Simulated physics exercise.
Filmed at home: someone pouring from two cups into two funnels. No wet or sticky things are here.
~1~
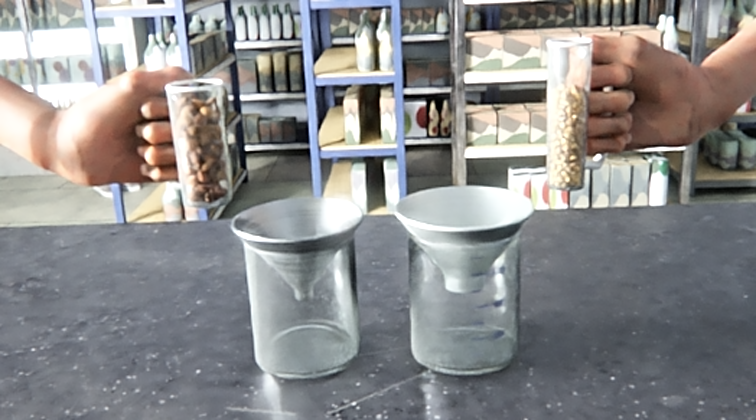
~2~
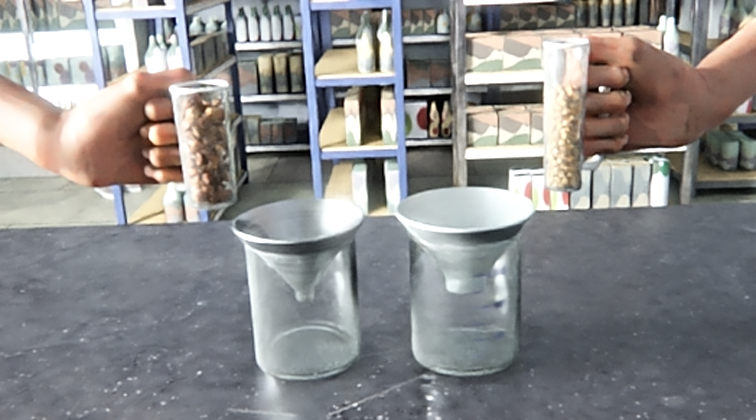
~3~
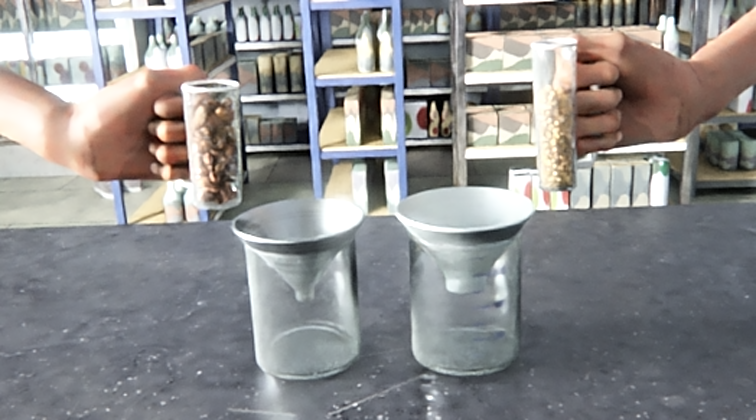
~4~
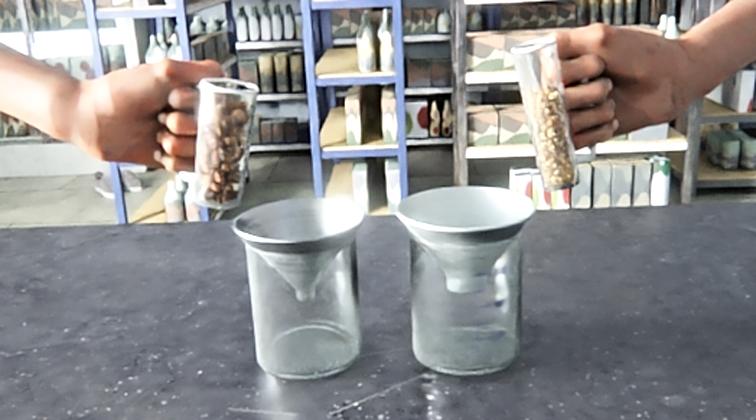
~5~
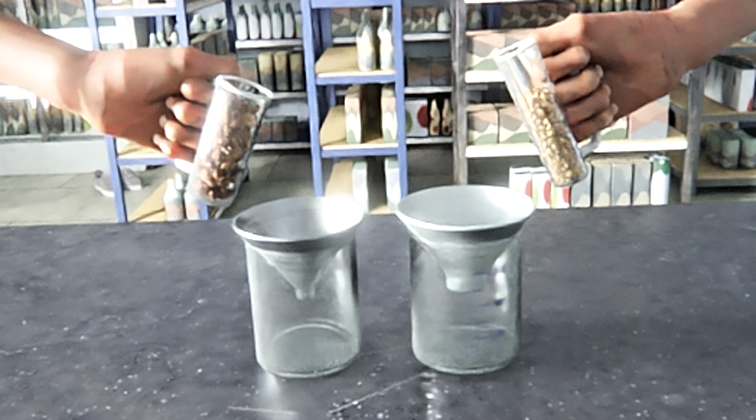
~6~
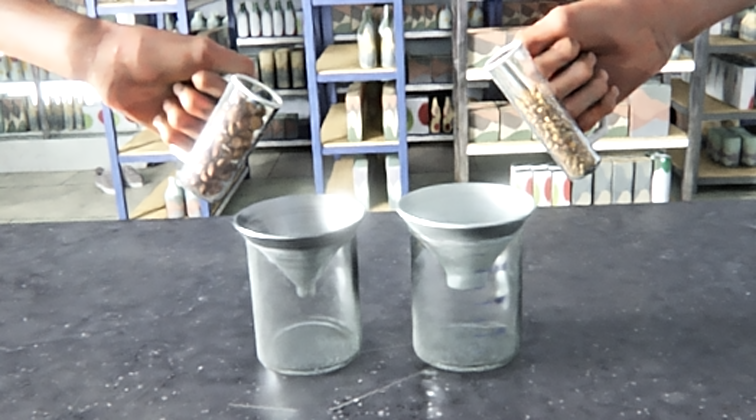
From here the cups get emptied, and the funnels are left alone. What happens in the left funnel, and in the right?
The left funnel clogs; the right one empties into its jar.
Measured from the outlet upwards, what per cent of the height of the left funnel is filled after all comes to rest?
I'd say close to 85 in a hundred.
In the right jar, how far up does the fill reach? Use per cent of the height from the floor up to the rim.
About 10 %.
Then, 0.37 s past the last view, left, all still in the cup; right, all still in the cup.
Then, 0.70 s past the last view, left, nearly all still in the cup, a stray few in or over the funnel; right, nearly all still in the cup, a stray few in or over the funnel.
Then, 0.98 s past the last view, left, about a third still in the cup, about half in or over the funnel, a stray few down in the jar; right, about a quarter still in the cup, about half in or over the funnel, about a quarter down in the jar.
Finally, left, nearly all stuck in the funnel, a stray few down in the jar; right, all down in the jar.
